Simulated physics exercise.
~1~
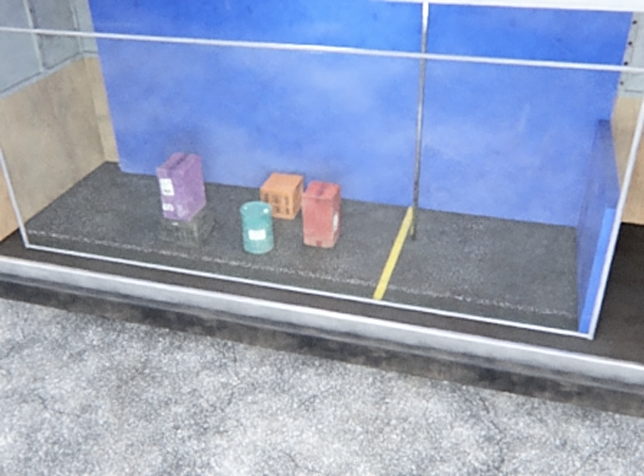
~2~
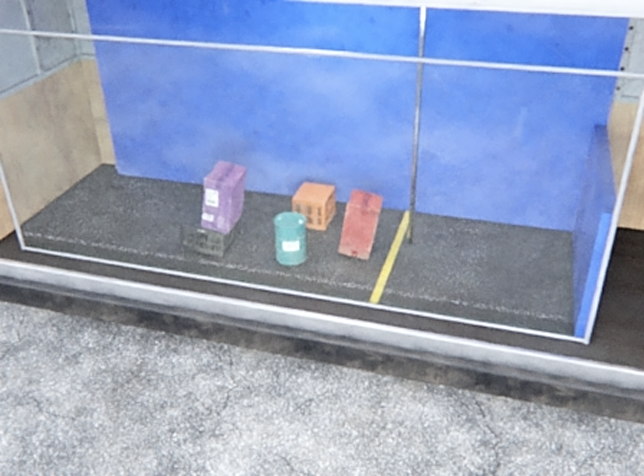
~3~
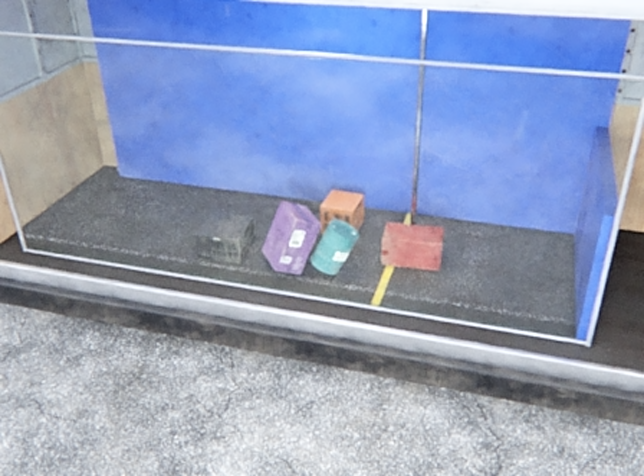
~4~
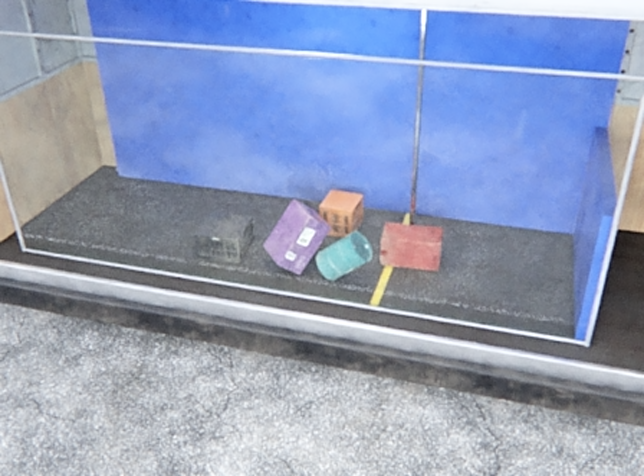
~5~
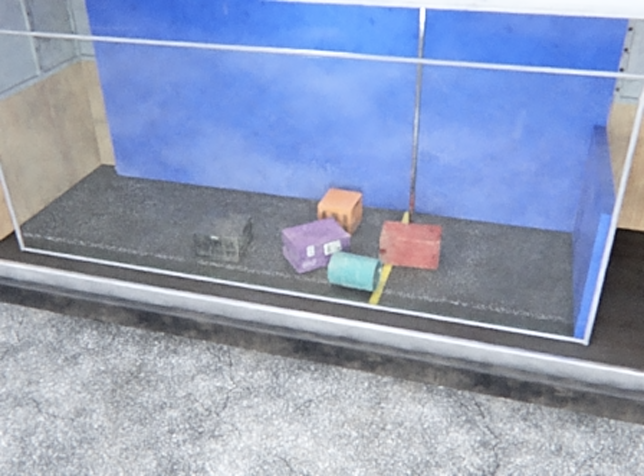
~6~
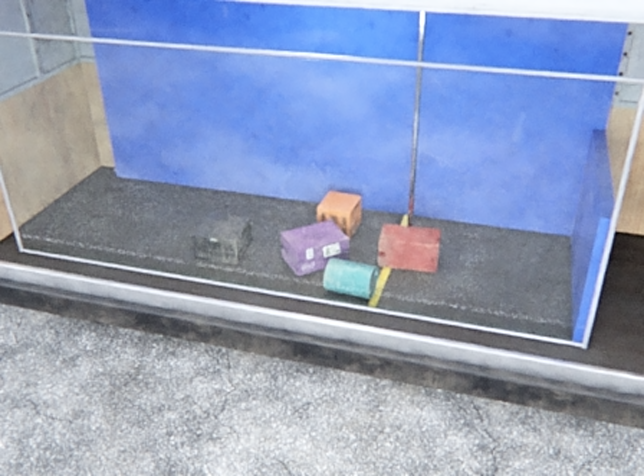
Packages and a teal drum sliding right and toppling in a bay, the red pack ending on its side across the yellow line.
